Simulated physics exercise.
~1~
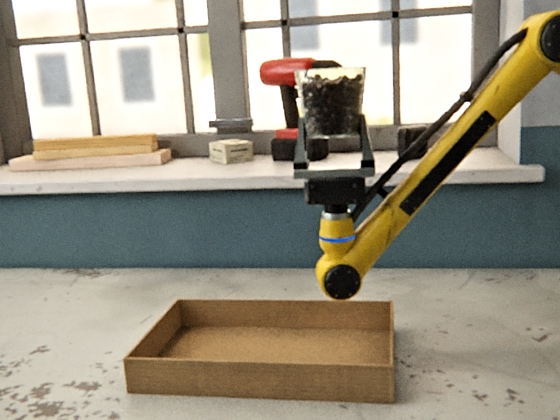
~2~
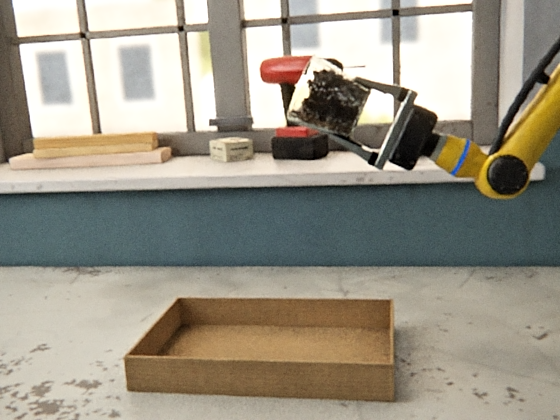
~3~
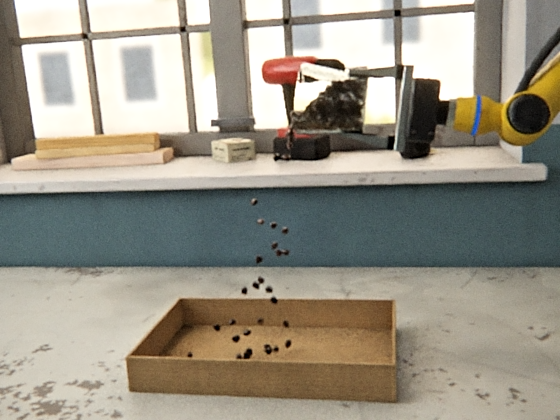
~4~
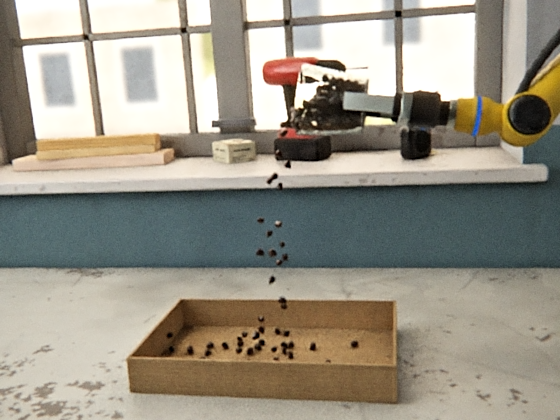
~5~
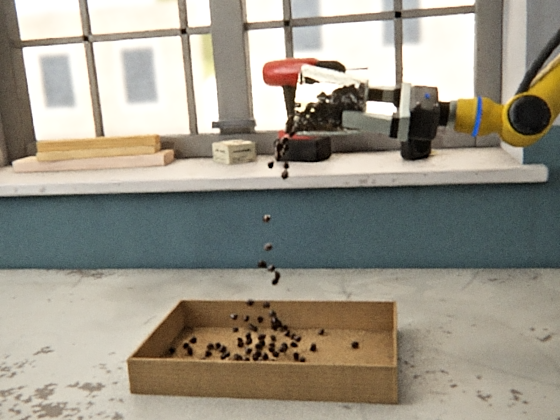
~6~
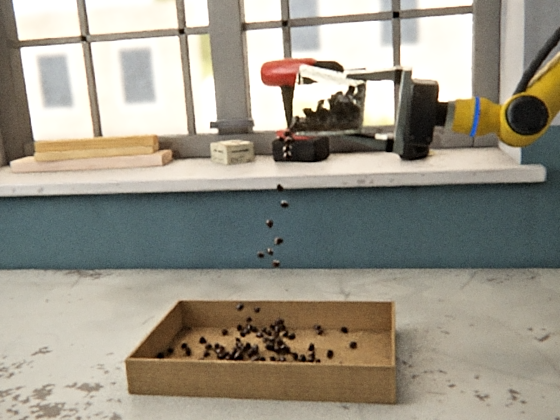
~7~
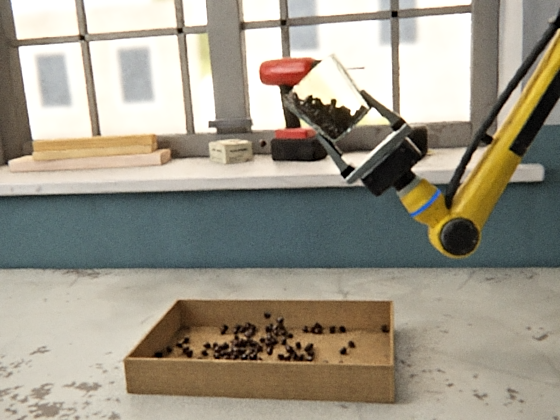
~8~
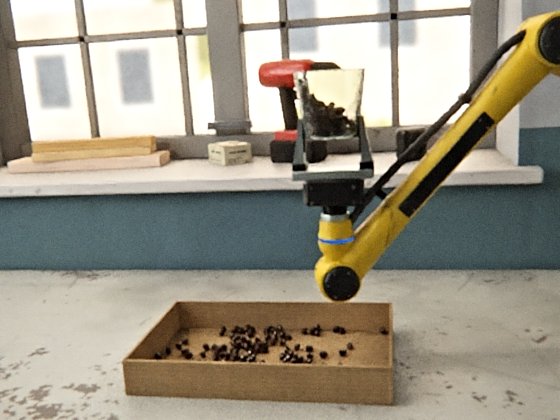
The clip opens with a yellow robot arm holding a clear beaker of dark dried beans upright above a shallow, empty brown tray, in front of a window. The arm swings to the right and tips the beaker onto its side, its mouth facing left. Beans begin to fall in a loose stream, landing and scattering across the tray. The beaker stays on its side as the trickle continues and the pile below grows. The arm then tilts the beaker back up, ending with it upright and partly filled, while beans lie spread over the tray floor.
